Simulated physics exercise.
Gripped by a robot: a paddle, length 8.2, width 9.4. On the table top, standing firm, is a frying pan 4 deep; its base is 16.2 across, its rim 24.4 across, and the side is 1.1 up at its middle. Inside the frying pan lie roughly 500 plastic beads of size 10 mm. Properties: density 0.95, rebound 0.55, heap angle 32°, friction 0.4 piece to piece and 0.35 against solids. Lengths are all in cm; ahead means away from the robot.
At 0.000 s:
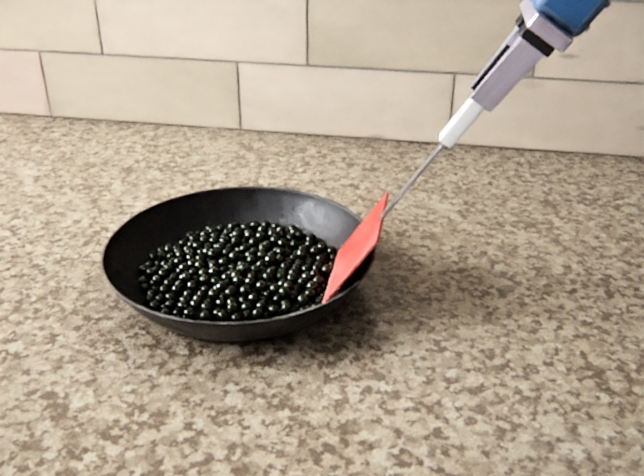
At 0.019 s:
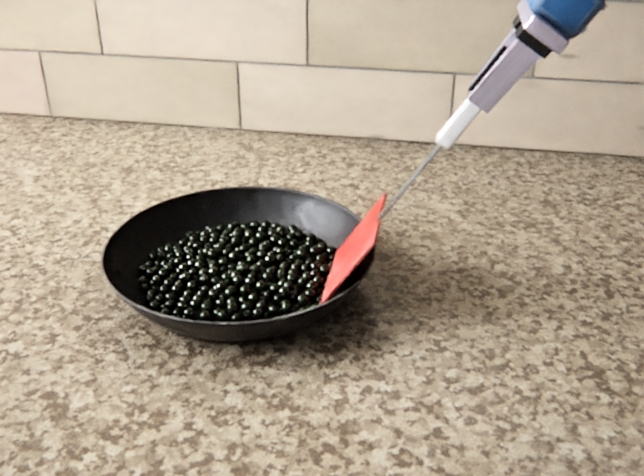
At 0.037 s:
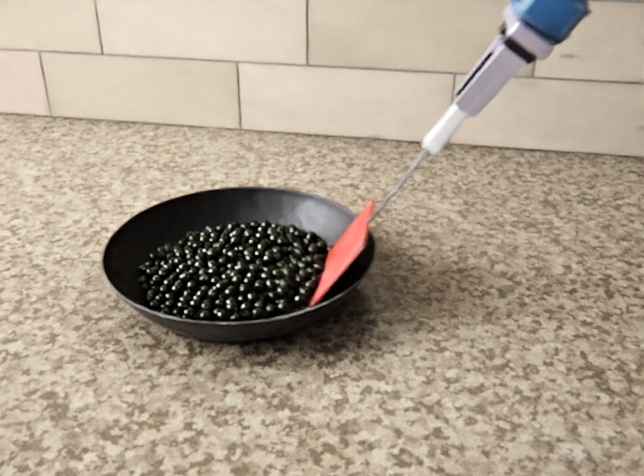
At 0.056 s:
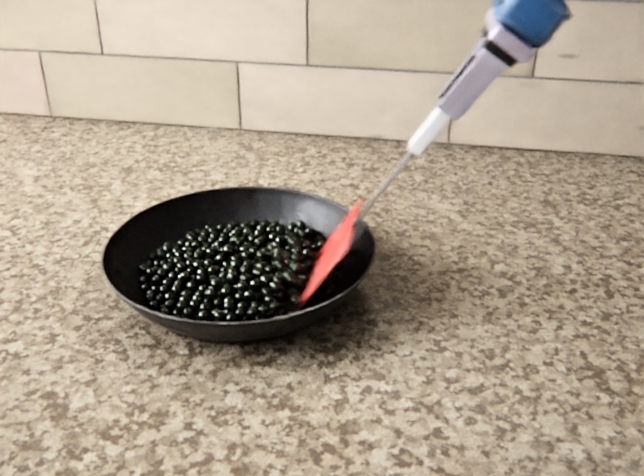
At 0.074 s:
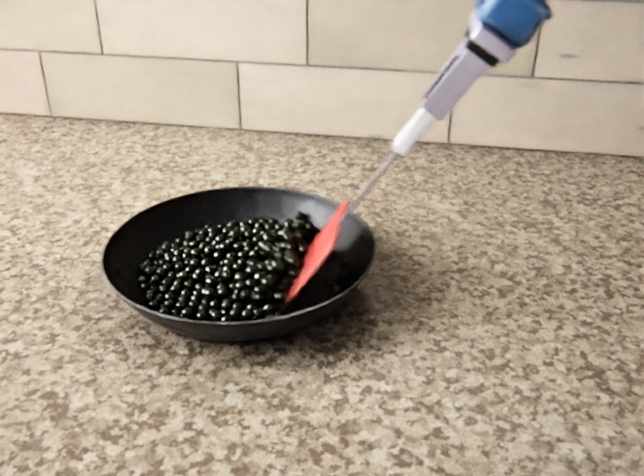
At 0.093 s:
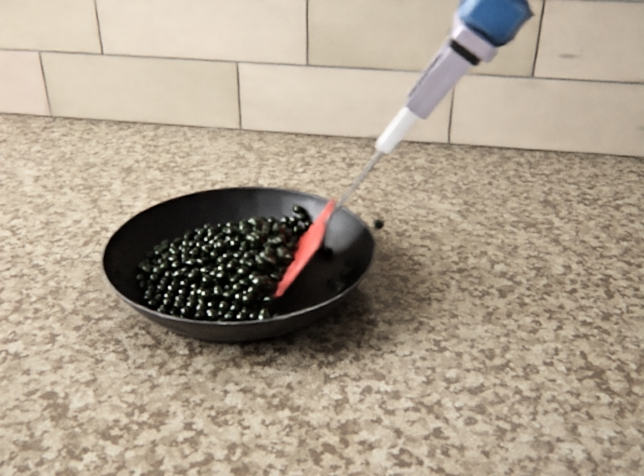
The clip opens on a black frying pan of shiny dark beads on a speckled countertop, with a robot-held red paddle slanting into its right side. The paddle sweeps left through the pan, pushing beads into a higher heap, and a dark bead appears by the right rim.
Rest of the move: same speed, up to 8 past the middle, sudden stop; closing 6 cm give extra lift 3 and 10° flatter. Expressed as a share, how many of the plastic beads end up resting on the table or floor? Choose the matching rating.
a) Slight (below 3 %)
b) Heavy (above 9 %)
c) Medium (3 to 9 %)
b.
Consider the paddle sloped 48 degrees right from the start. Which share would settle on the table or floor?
Somewhere around 15 per cent would end on the table or floor.
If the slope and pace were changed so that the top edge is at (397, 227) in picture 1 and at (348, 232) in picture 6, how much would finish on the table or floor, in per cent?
Close to 10 in a hundred.
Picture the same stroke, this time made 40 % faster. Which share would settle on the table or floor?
Near 25 %.
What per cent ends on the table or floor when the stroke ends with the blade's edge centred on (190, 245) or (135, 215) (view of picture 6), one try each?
The two tries give near 0 and near 30 in a hundred.
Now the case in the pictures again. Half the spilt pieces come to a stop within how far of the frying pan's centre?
The answer is around 22 cm.
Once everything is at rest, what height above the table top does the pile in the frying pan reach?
Roughly 4.5 centimetres.
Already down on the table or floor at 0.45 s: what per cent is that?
15 %.
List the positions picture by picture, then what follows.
In the first frame, paddle top edge at (383, 215), sloping 57°; upper third of the load around (243, 264), from x 145 to 335, top at y 225; 496 in the frying pan.
In the second frame, paddle top edge at (381, 216), sloping 57°; upper third of the load around (243, 264), from x 145 to 335, top at y 225.
In the third frame, paddle top edge at (370, 220), sloping 57°; upper third of the load around (247, 264), from x 145 to 330, top at y 225.
In the fourth frame, paddle top edge at (355, 222), sloping 57°; upper third of the load around (252, 264), from x 145 to 355, top at y 225.
In the fifth frame, paddle top edge at (341, 221), sloping 57°; upper third of the load around (254, 261), from x 145 to 365, top at y 215.
In the sixth frame, paddle top edge at (327, 220), sloping 57°; upper third of the load around (250, 257), from x 140 to 380, top at y 210; 496 in the frying pan.
After 0.15 s, sloping 57°, highest piece 10 above the table; 495 in the frying pan, 1 on the blade or in flight.
After 0.22 s, sloping 53°, highest piece 9 above the table; 495 in the frying pan, 1 on the blade or in flight.
After 0.45 s, sloping 47°, highest piece 5 above the table; 407 in the frying pan, 86 on the table or floor, 3 on the blade or in flight.
After 1.50 s, sloping 47°, highest piece 4 above the table; 407 in the frying pan, 89 on the table or floor.
At rest, 407 in the frying pan, 89 on the table or floor. That is 18 % on the table or floor.
